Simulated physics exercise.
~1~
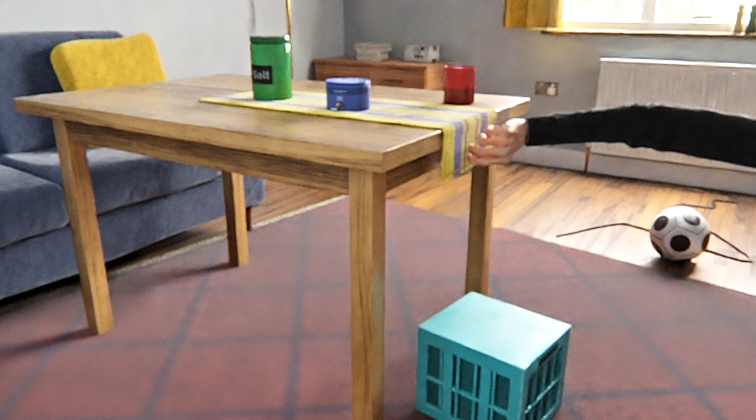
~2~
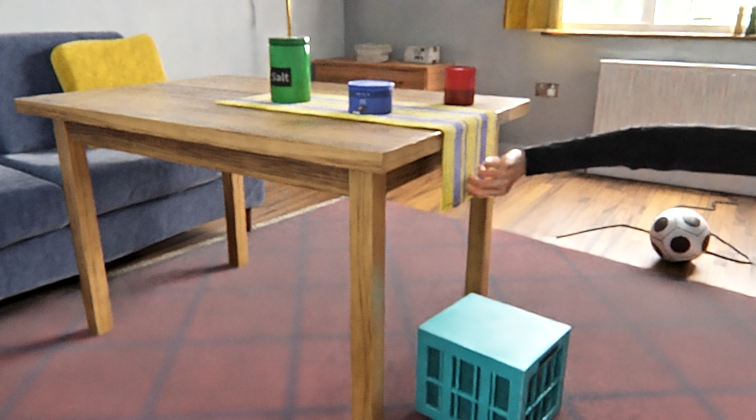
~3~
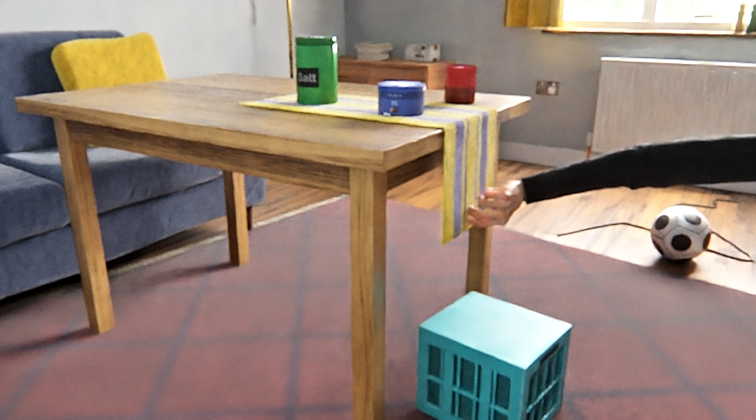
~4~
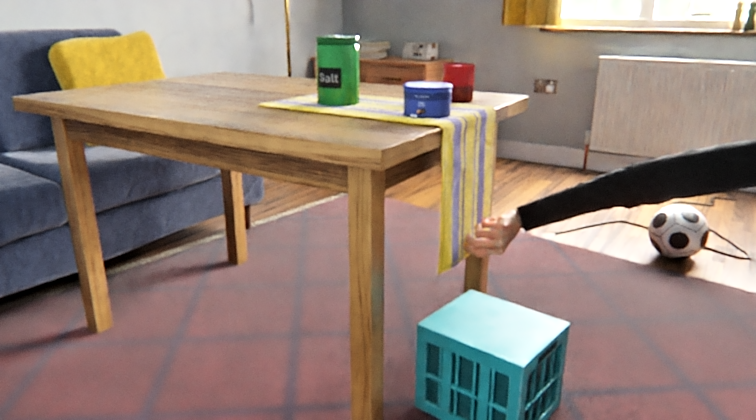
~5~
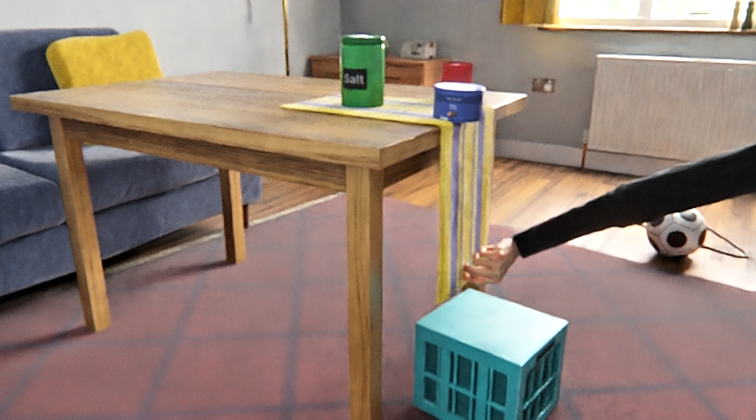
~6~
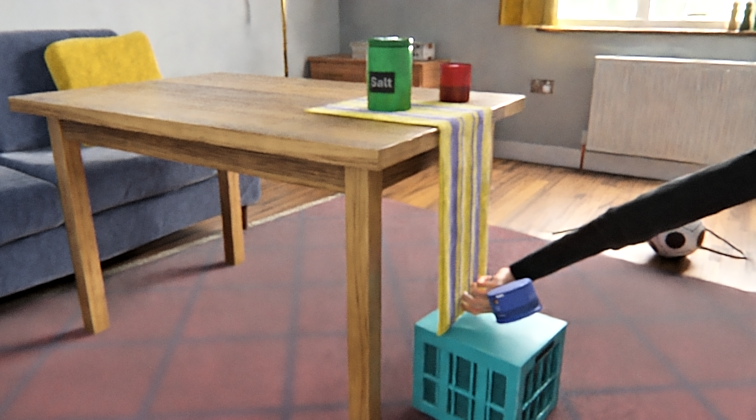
A hand pulls the yellow striped cloth down to the crate, tipping the blue tub off.
